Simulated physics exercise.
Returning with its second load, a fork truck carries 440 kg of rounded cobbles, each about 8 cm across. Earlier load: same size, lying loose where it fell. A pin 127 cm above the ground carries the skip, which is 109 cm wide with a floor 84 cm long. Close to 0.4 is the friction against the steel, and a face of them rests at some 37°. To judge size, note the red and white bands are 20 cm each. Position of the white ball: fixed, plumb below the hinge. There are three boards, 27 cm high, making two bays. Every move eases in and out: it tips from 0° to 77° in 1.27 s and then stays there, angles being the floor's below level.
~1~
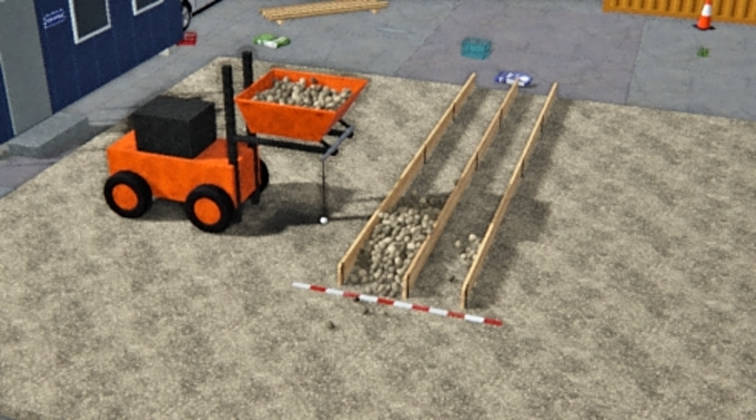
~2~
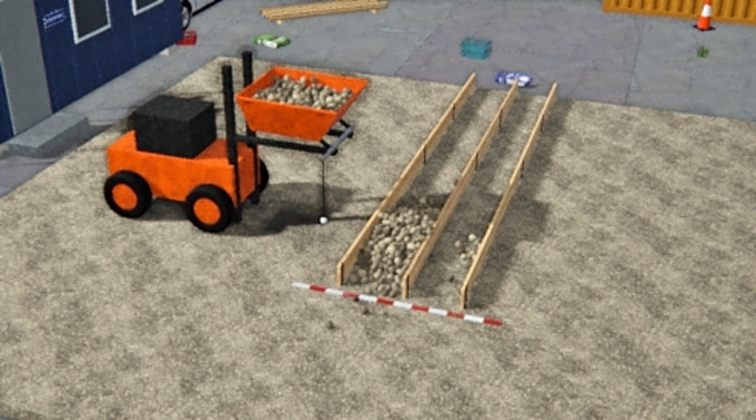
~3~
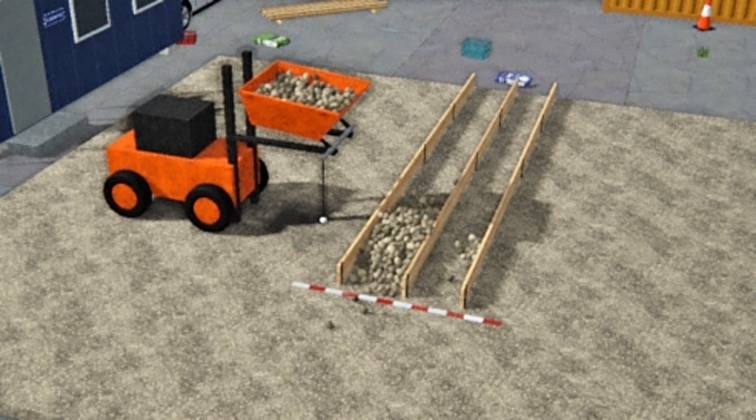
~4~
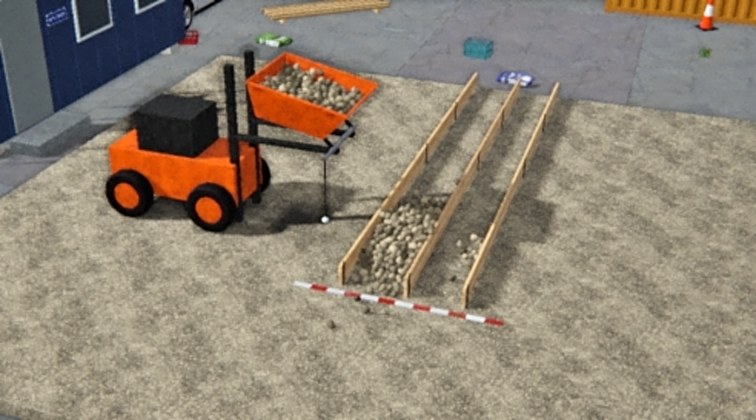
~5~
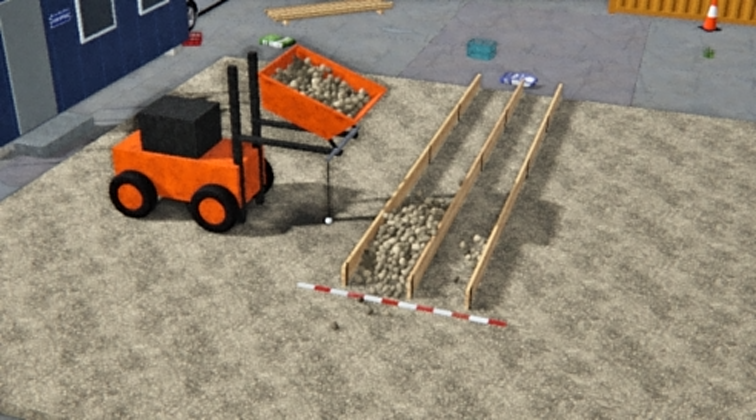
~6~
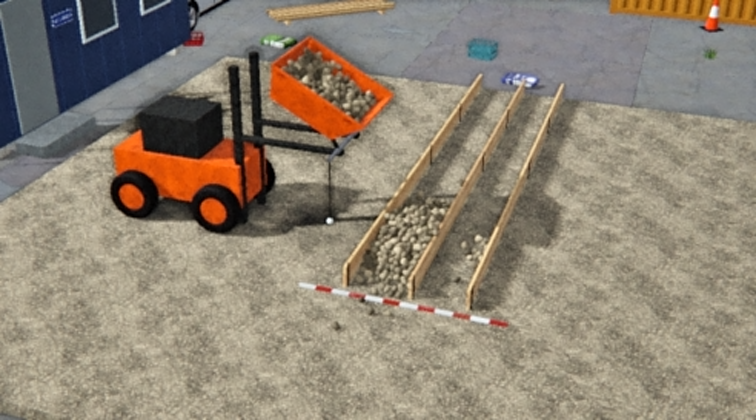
An orange skip heaped with rounded stones, held up by the black mast of an orange fork truck at left, starts almost level and tilts steadily down to the right, its back end rising. The truck stays parked on a gravelly yard, seen from above, beside a blue building. Right of it, three long wooden boards form two bays, with stones piled mostly in the nearer one, behind a red-and-white striped strip, as the view shifts very slightly.
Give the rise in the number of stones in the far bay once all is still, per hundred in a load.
A rise of roughly 67 per hundred.
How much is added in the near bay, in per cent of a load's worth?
My estimate is about 30 per cent of a load.
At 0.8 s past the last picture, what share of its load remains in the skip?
About 65 percent is still in there.
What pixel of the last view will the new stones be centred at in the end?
I'd point to about (452, 243).
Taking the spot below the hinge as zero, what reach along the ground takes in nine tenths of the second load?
Distance: Roughly 170 cm.
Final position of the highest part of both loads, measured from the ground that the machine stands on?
46 cm above.
Then, 0.4 s after the last picture the floor is at 65°; in per cent of one load, 100 in the skip, 97 in the near bay, 3 in the far bay; the foremost stones are at (486, 252).
Then, 0.8 s after the last picture the floor is at 77°; in per cent of one load, 65 in the skip, 131 in the near bay, 4 in the far bay; the foremost stones are at (486, 252).
Then, 1.2 s after the last picture the floor is at 77°; in per cent of one load, 28 in the skip, 129 in the near bay, 43 in the far bay; the foremost stones are at (487, 251).
Then, 3.8 s after the last picture the floor is at 77°; in per cent of one load, 0 in the skip, 129 in the near bay, 71 in the far bay; the foremost stones are at (489, 252). Net gain in the far bay, 67.
